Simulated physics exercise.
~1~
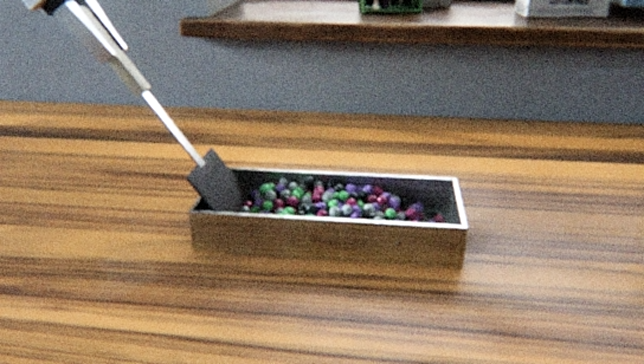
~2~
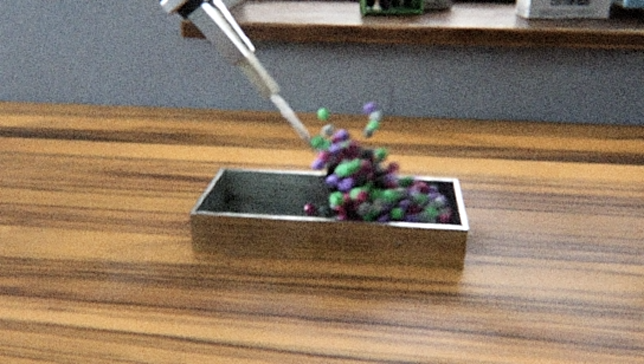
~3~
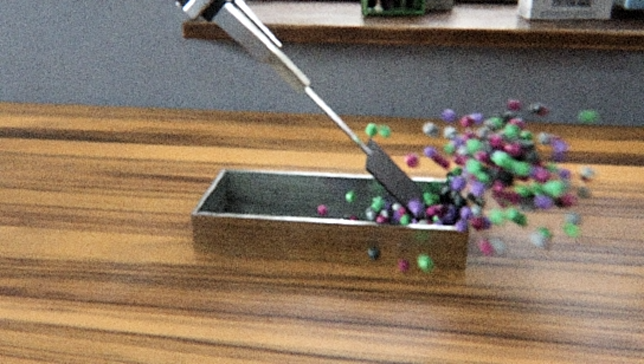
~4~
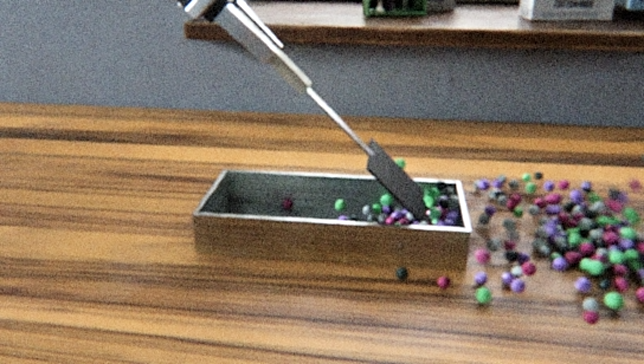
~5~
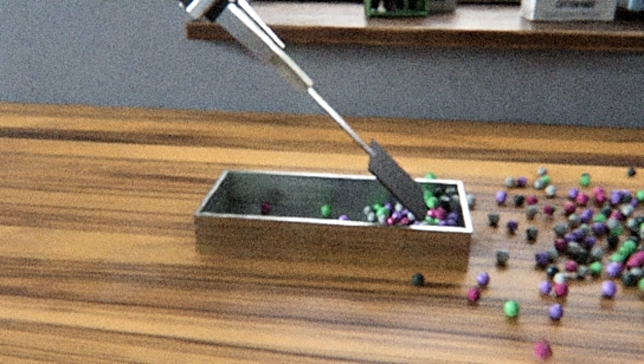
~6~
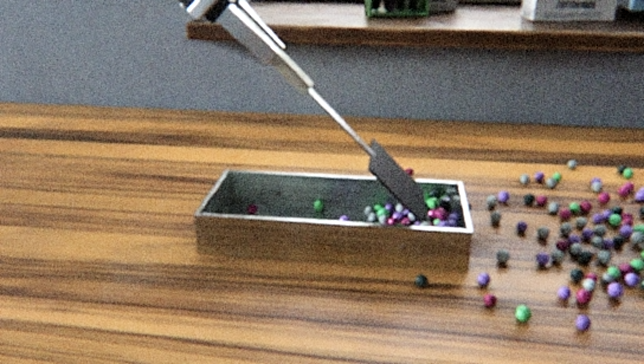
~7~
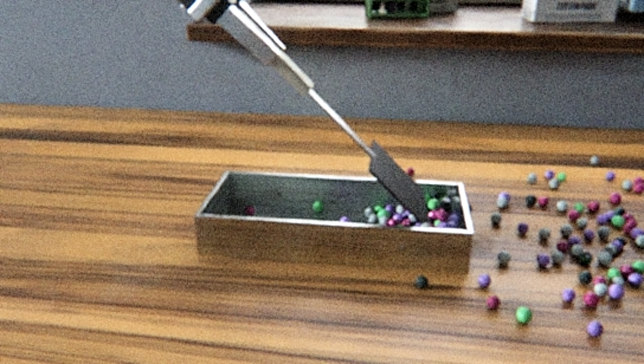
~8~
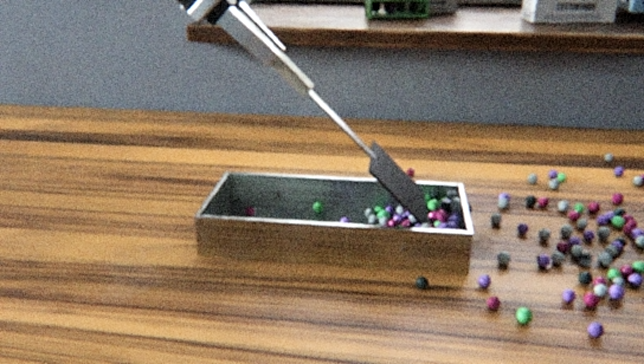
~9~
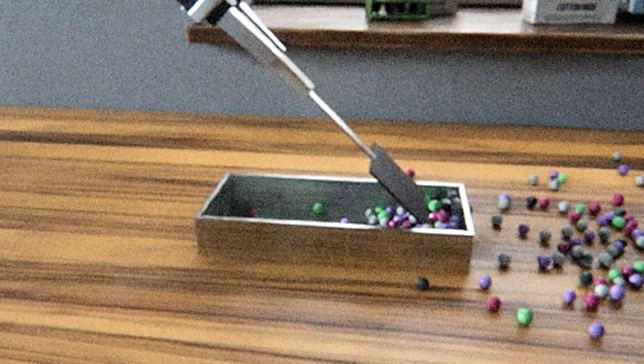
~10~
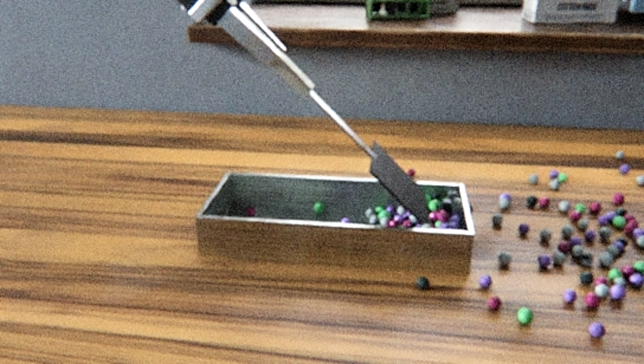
A robot arm sweeps a paddle right through a trough, scattering many colourful sweets across the table.
